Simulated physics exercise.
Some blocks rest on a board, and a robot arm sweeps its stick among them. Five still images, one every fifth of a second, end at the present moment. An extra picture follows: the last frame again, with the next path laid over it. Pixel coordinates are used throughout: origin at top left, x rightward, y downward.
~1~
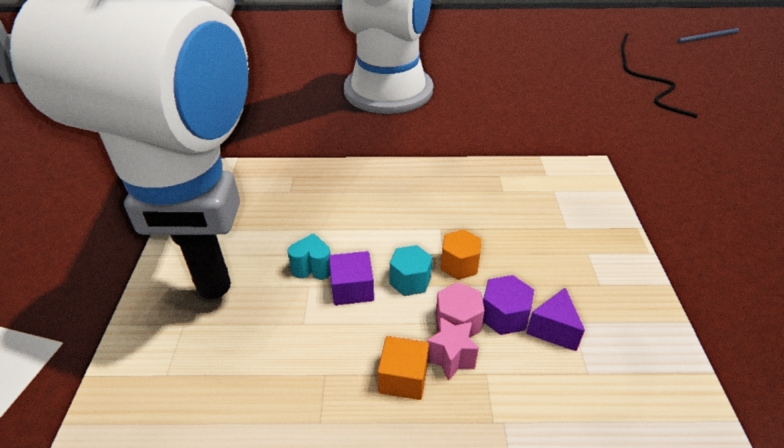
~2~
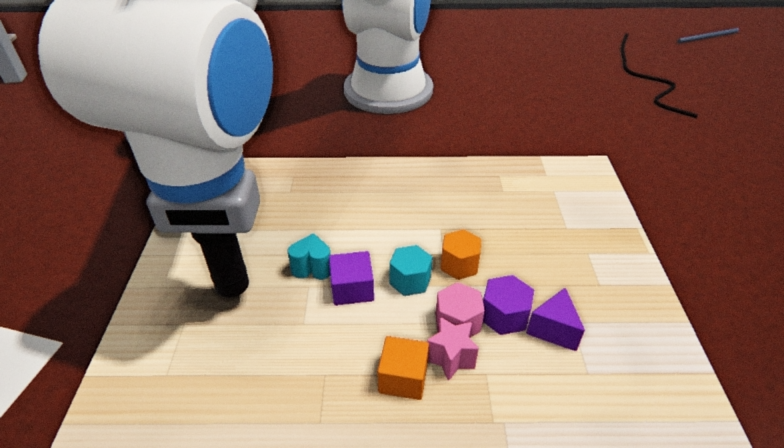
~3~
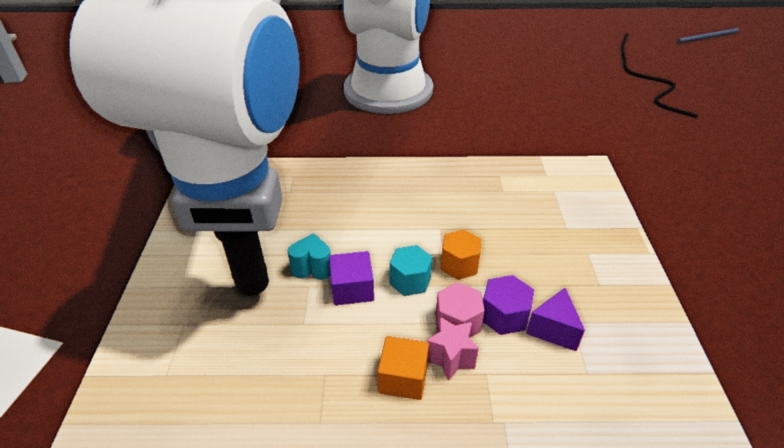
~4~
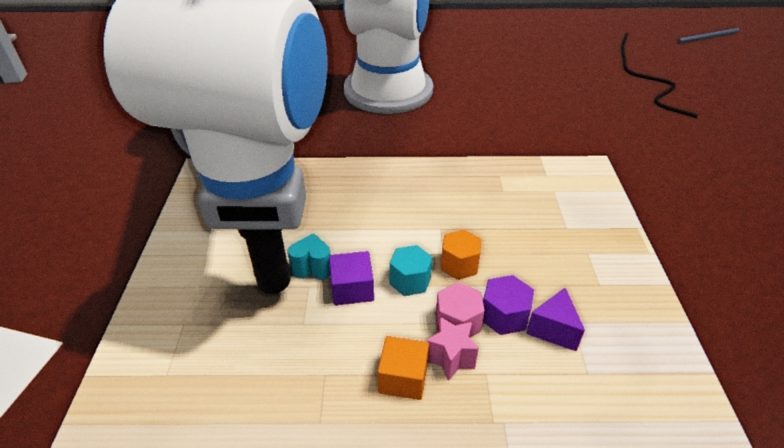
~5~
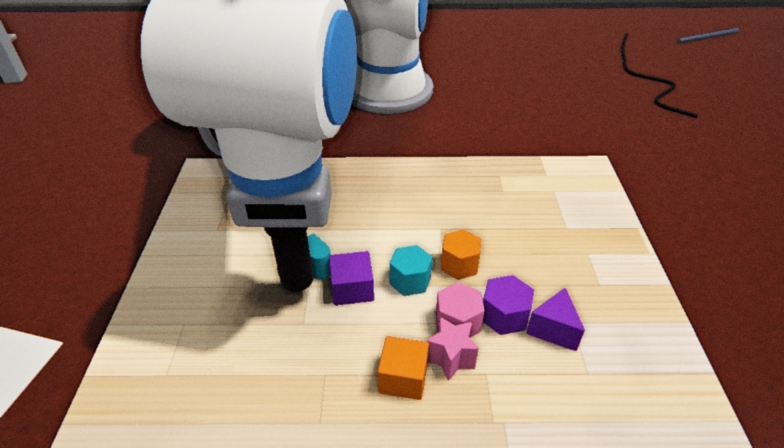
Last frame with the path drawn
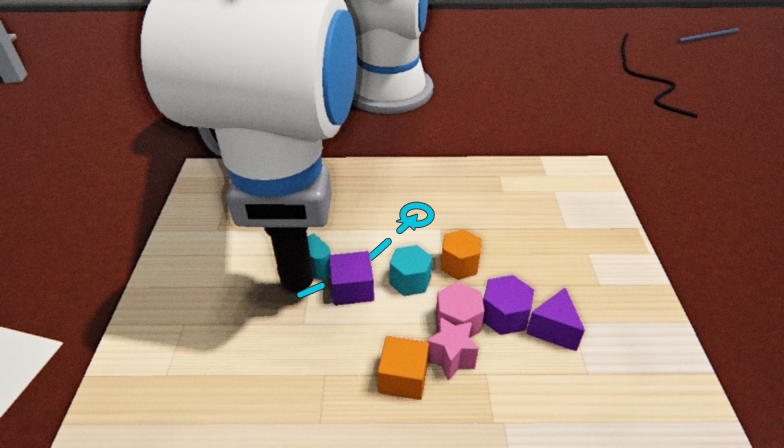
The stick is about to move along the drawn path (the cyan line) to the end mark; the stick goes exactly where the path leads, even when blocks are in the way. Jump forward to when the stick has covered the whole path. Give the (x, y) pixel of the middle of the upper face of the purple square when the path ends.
In the picture, that point is around (389, 259).
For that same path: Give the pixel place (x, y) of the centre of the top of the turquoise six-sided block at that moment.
It is going to be at (435, 262).
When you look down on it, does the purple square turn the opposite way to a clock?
No, that is not how it ends up.
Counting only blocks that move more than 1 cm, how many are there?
The push moves three or more blocks more than 1 cm.
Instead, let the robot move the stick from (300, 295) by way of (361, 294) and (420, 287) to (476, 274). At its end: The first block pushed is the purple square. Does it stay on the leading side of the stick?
The purple square stays in front.
The line goes from (300, 295) through (370, 257) to (417, 215).
On the path given first. One third of the way, stick at (349, 257); turquoise heart-shaped block at (320, 240), turned 50° anticlockwise; purple square at (382, 260), turned 40° clockwise; turquoise six-sided block at (428, 261).
Two thirds of the way, stick at (387, 228); turquoise heart-shaped block at (320, 240), turned 50° anticlockwise; purple square at (389, 259), turned 50° clockwise; turquoise six-sided block at (435, 262).
At the end, stick at (417, 201); turquoise heart-shaped block at (320, 240), turned 50° anticlockwise; purple square at (389, 259), turned 50° clockwise; turquoise six-sided block at (435, 262); orange six-sided block unmoved.
